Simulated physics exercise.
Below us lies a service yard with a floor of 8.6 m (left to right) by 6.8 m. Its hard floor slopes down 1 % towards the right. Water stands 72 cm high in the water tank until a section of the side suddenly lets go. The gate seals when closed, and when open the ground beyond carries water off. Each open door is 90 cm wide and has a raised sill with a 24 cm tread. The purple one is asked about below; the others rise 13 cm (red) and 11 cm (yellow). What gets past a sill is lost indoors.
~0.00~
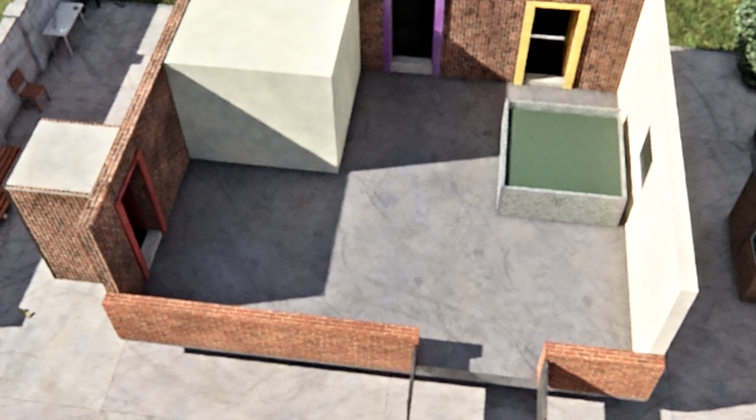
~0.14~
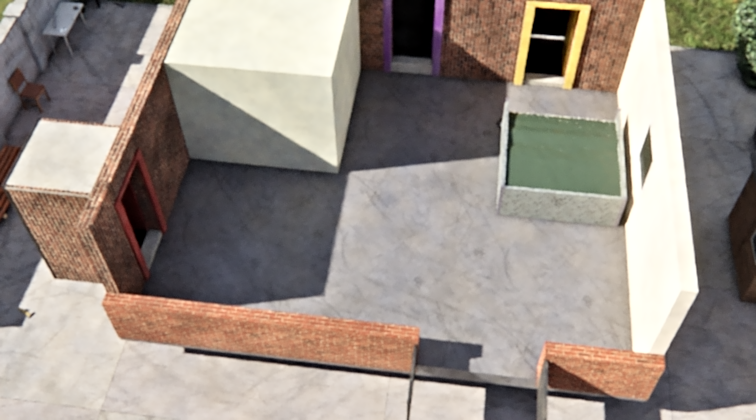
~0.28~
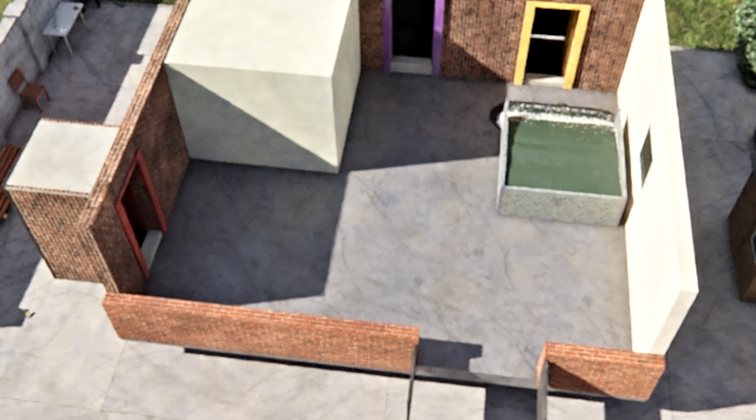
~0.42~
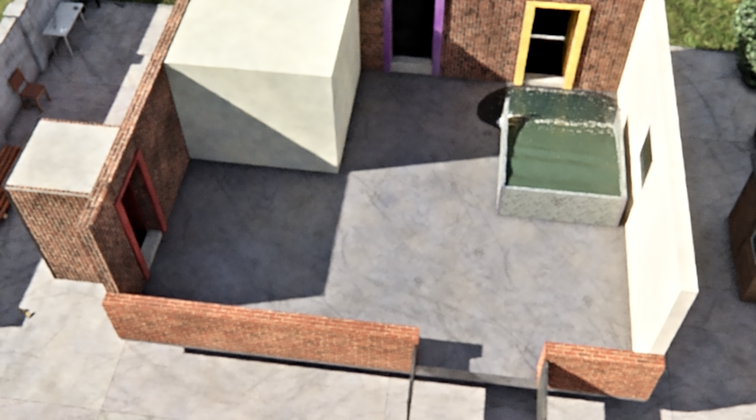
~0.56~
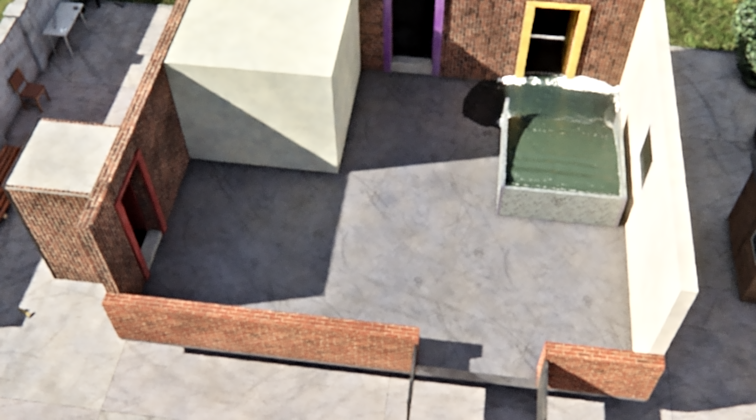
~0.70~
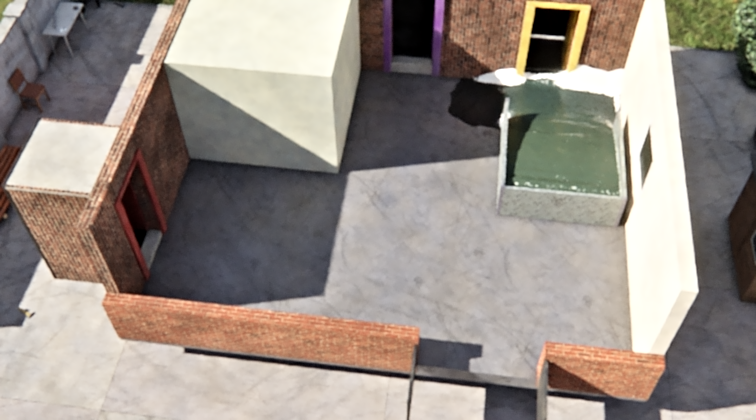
In this clip, green water lies still in a stone tank in a walled yard with purple, yellow and red doorways, then pours out over its far side, foaming along the brick wall and spreading left across the grey floor.
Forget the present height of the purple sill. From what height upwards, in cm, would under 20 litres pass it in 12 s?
Some 9.5 cm above the ground.
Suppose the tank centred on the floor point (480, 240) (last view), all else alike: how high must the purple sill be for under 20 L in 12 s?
About 22 cm.
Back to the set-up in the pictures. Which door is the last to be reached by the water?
It is the red one.
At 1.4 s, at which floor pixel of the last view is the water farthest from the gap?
Around (395, 76).
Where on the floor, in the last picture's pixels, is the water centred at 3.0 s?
Around (525, 133).
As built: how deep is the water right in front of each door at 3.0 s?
Depths in cm: Purple 10, red 0, yellow 28.
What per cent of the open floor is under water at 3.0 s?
Near 25 per cent is wet.
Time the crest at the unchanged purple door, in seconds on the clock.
Near 6.0 s.
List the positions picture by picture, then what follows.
The first picture shows still water, 72 cm deep, in the water tank at (563, 150); the purple door at (413, 38) is dry.
In the second picture, water pours out on the far side and has run 0.3 m, to a hidden place; about 9 cm deep outside, 72 cm at the back.
In the third picture, the front is at a hidden place, 0.7 m from the gap on the far side; 1.7 m2 of floor is wet, 72 cm left at the back.
In the fourth picture, the gap is on the far side, the front 1.3 m out at (525, 88); the back of the water tank holds 72 cm.
In the fifth picture, water pours out on the far side and has run 1.6 m, to (532, 73); about 12 cm deep outside, 65 cm at the back.
In the sixth picture, water pours out on the far side and has run 1.6 m, to (467, 79); about 15 cm deep outside, 60 cm at the back; 1.2 m in a straight line remain to the purple door at (413, 38).
After 1.4 s water covers 10 % of the floor, deepest (56 cm) near (578, 93); 5 cm at the purple door, 0 litres in over its 26 cm sill.
After 3.0 s water covers 25 % of the floor, deepest (30 cm) near (363, 73); 10 cm at the purple door, 0 litres in over its 26 cm sill.
After 12.0 s water covers 90 % of the floor, deepest (10 cm) near (622, 269); 7 cm at the purple door, 0 litres in over its 26 cm sill.
At the purple door as built, the water arrived by 1.2 s and peaked near 13 cm at 6.0 s.
With a sill of 8.5 cm, 27 litres would have come in within the 12 s; with 11.5 cm, 9 litres. So under 20 litres takes about 9.5 cm.
